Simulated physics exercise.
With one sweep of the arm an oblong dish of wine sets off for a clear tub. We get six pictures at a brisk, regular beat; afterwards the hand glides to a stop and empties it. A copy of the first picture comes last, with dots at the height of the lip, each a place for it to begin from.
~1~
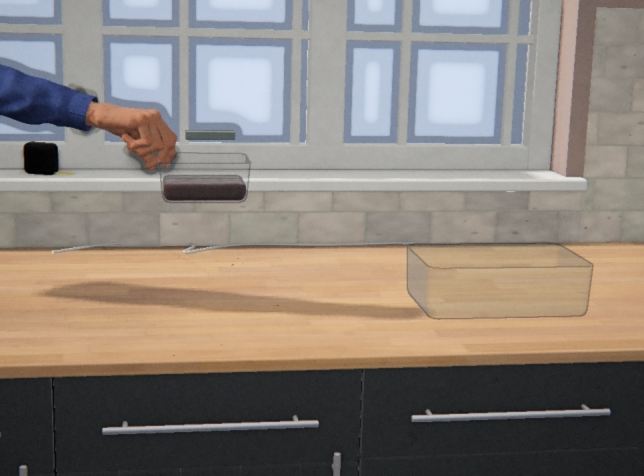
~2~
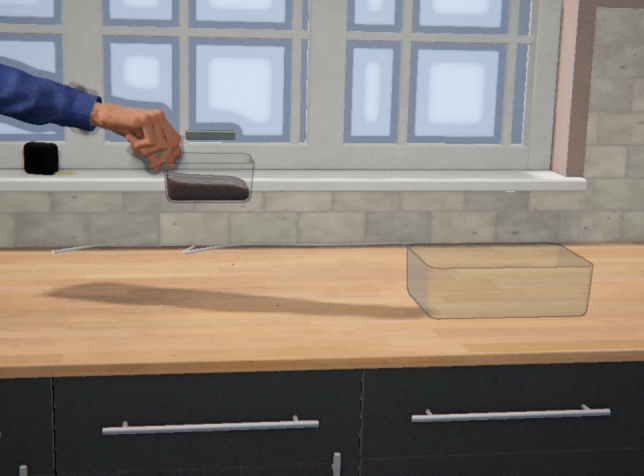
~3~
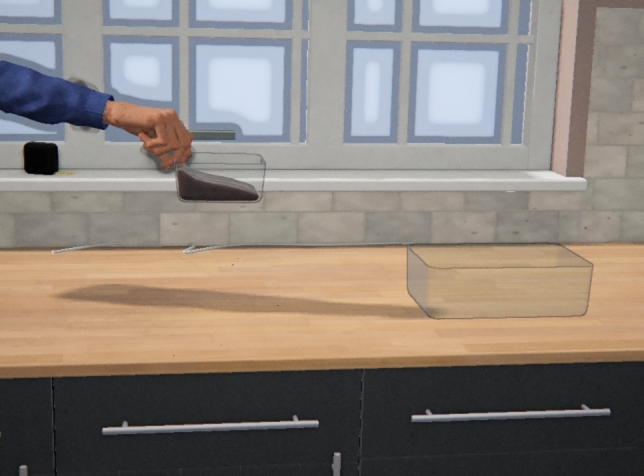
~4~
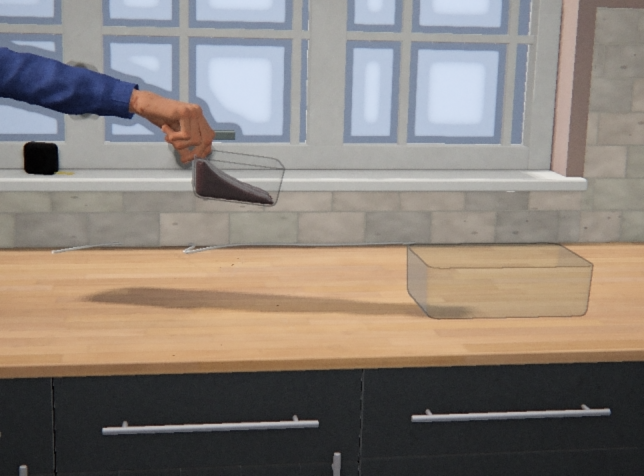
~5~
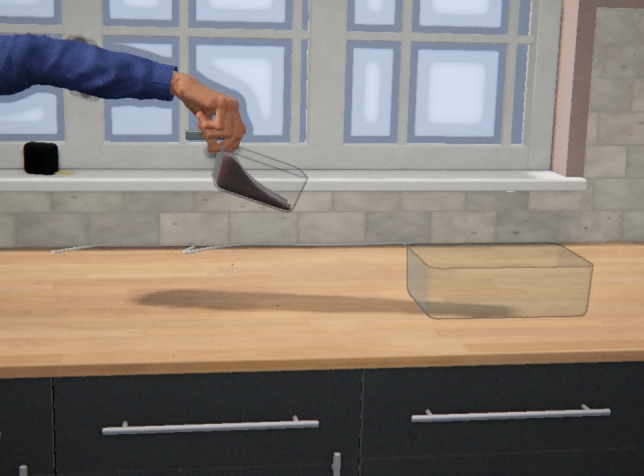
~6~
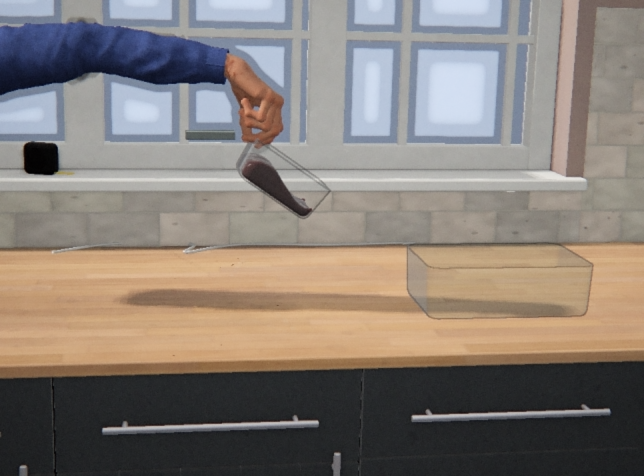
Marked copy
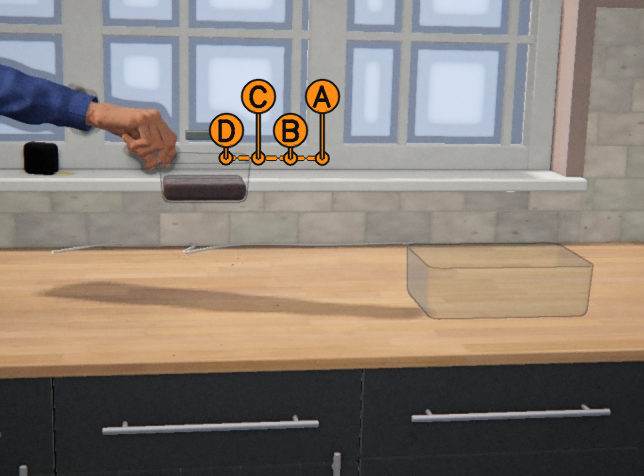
A hand carries a clear dish of dark liquid right and steadily tilts it rightward.
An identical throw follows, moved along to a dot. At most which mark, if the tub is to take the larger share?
D is the one.
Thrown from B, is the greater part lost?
No, not at all.
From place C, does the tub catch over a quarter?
Yes, clearly.
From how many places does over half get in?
All of the four.
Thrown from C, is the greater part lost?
No.
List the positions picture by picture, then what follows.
Upright, lip at (247, 158); tub from (426, 318) to (586, 315); nothing has left yet, in the first frame.
Upright, lip at (250, 158); nothing has left yet, in the second frame.
Upright, lip at (262, 158); nothing has left yet, in the third frame.
Tipped about 7°, lip at (280, 163); nothing has left yet, in the fourth frame.
Tipped about 19°, lip at (303, 172); nothing has left yet, in the fifth frame.
Tipped about 35°, lip at (326, 185); nothing has left yet, in the sixth frame.
On the marked copy, A at (322, 158); B at (290, 158); C at (258, 158); D at (226, 158).
For place A, about 93 % lands in the tub, 2 % falls short and 5 % goes beside or beyond.
For place B, about 89 % lands in the tub, 2 % falls short and 9 % goes beside or beyond.
For place C, about 80 % lands in the tub, 10 % falls short and 11 % goes beside or beyond.
For place D, about 73 % lands in the tub, 20 % falls short and 8 % goes beside or beyond.
